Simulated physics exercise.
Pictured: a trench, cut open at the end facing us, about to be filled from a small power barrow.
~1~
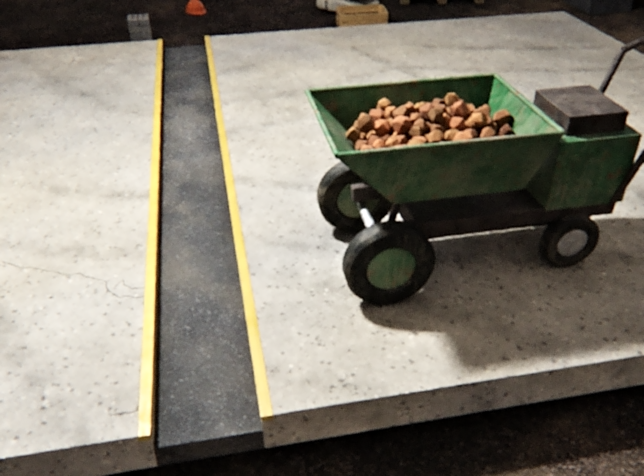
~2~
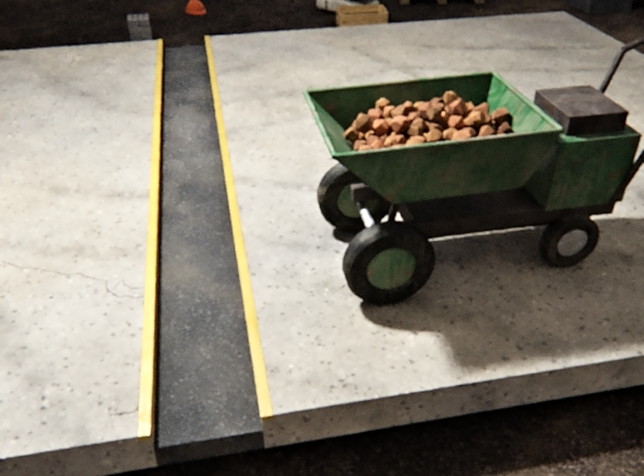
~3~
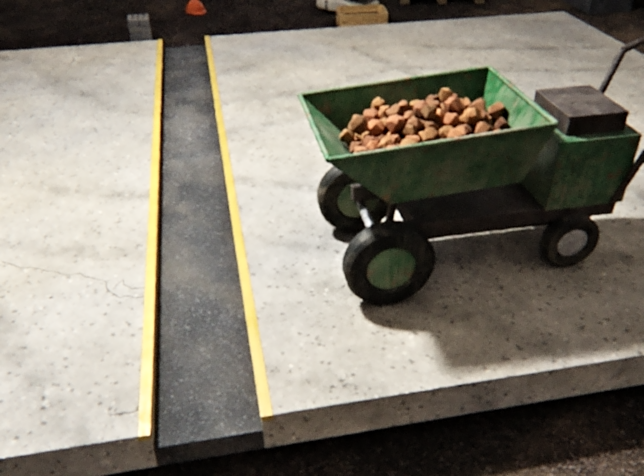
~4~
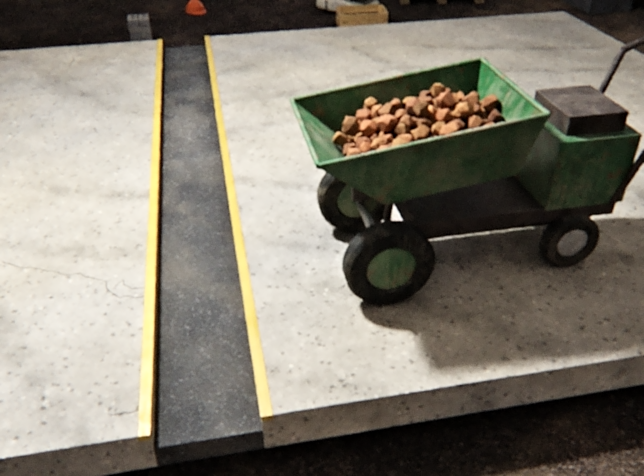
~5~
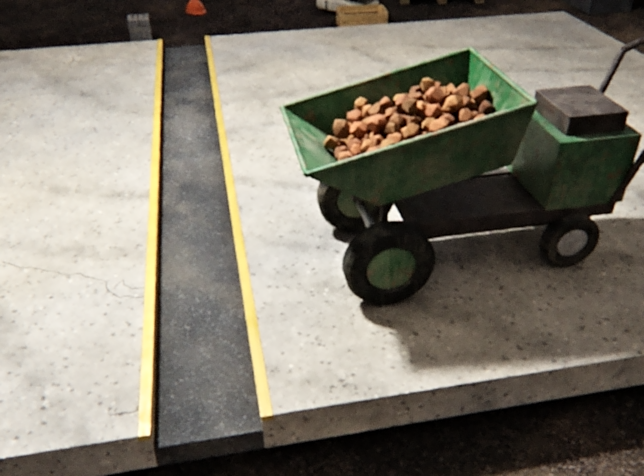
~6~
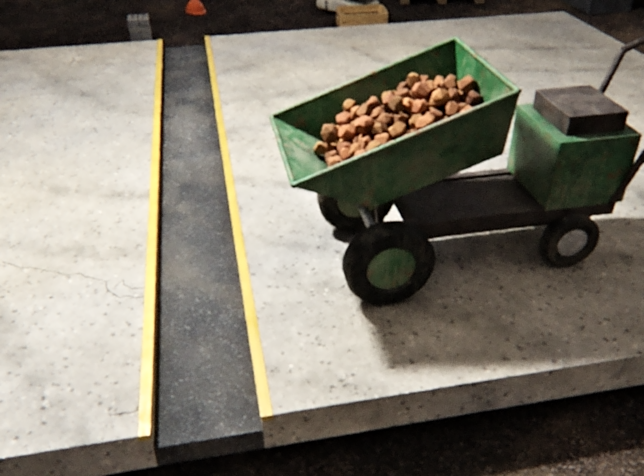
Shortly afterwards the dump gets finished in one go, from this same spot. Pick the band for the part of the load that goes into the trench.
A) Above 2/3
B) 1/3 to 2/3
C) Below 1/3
The answer is A.
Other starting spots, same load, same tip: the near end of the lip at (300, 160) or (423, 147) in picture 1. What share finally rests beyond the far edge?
In order, close to 20 and 0 in a hundred.
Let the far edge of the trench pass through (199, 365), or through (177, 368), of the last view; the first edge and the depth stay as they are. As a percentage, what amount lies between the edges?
The first try comes out at 40 percent and the second at 60 percent.
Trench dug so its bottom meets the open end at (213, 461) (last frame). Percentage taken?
100 %.
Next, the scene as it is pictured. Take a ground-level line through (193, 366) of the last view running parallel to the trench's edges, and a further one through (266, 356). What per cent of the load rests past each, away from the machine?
In order: 40 percent, then 90 percent.
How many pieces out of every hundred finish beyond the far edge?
About 10 %.
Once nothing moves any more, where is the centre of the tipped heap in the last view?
Roughly at pixel (193, 287).
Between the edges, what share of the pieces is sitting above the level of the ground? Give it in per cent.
40 %.
Soon after the last picture, skip tipped steeply; all in the skip.
A little later, skip tipped right over; about half in the skip; about half in or heaped over the trench; a stray few falling.
Later still, skip tipped right over; a small part in the skip; a stray few short of the trench; most in or heaped over the trench; a small part beyond it.
At rest, skip tipped right over; a small part in the skip; a stray few short of the trench; most in or heaped over the trench; a small part beyond it.
